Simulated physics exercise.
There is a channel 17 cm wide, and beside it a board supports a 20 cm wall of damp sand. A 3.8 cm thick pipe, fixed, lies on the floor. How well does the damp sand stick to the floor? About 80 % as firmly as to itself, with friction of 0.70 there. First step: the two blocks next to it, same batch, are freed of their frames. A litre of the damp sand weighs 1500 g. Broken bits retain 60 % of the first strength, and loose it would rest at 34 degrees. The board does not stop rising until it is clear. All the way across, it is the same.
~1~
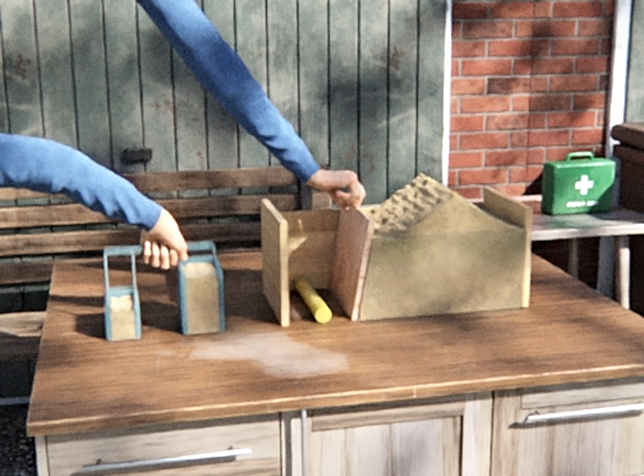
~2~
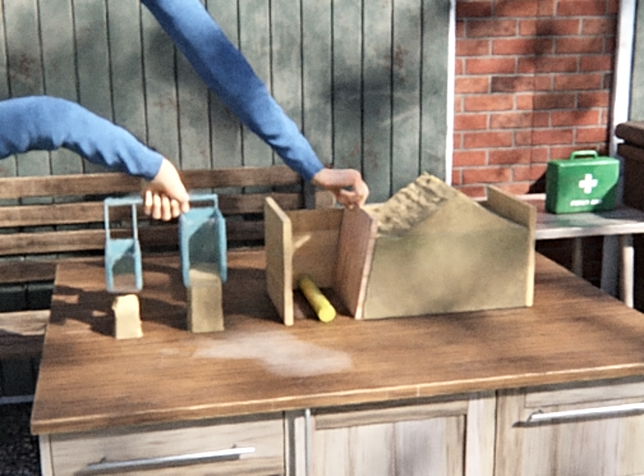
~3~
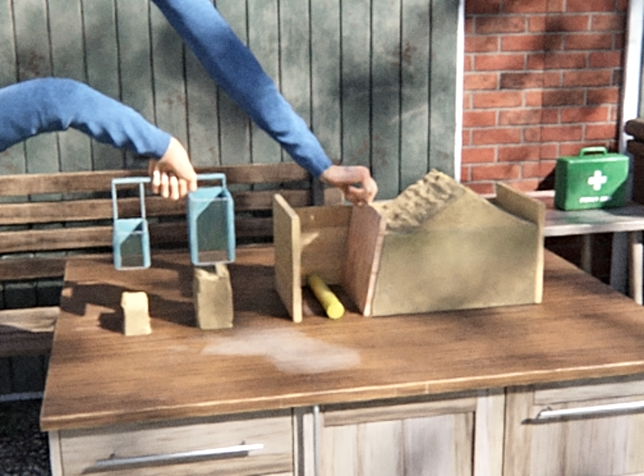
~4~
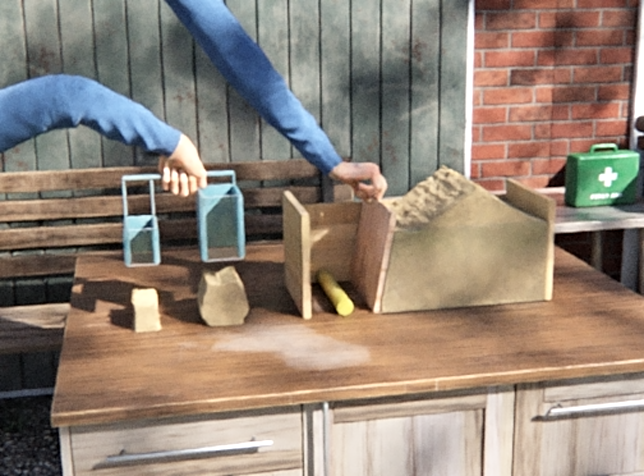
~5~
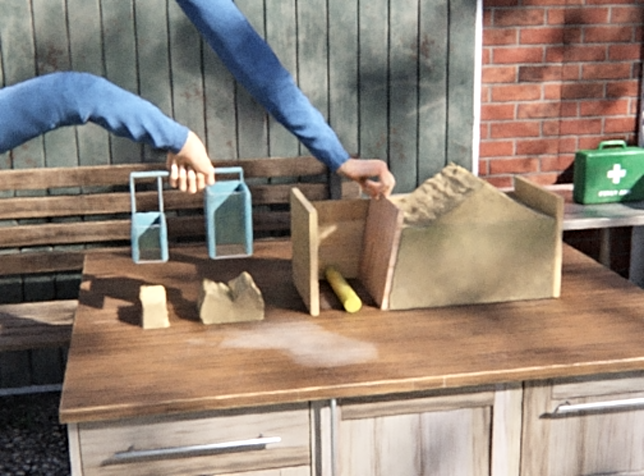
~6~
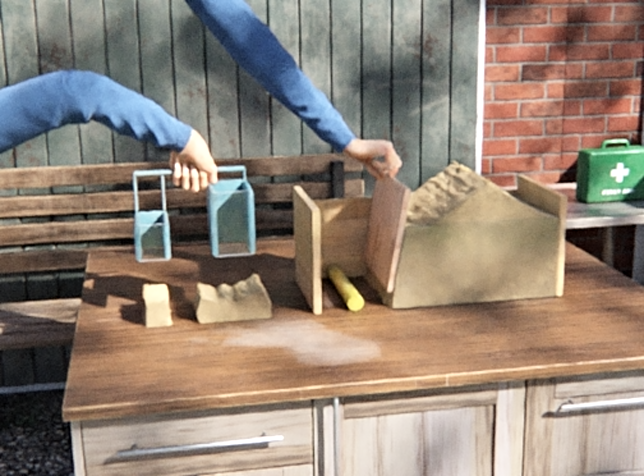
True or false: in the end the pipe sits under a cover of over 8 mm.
False.
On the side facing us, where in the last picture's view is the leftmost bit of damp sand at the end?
Roughly at the pixel (365, 300).
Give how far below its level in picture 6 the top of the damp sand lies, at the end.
Around 2.5 centimetres, give or take.
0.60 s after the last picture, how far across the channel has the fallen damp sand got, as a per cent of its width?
I'd put it at close to 0 % of the channel's width.
Another 0.18 s on from the sixth picture, the face still stands and nothing lies on the pipe.
Another 0.39 s on from the sixth picture, the face still stands and nothing lies on the pipe.
Another 0.60 s on from the sixth picture, the face still stands and nothing lies on the pipe.
Another 0.81 s on from the sixth picture, the fallen stuff reaches 11 % of the way across and nothing lies on the pipe.
Another 1.53 s on from the sixth picture, at the end, the fallen stuff reaches 38 % of the way across and nothing lies on the pipe.
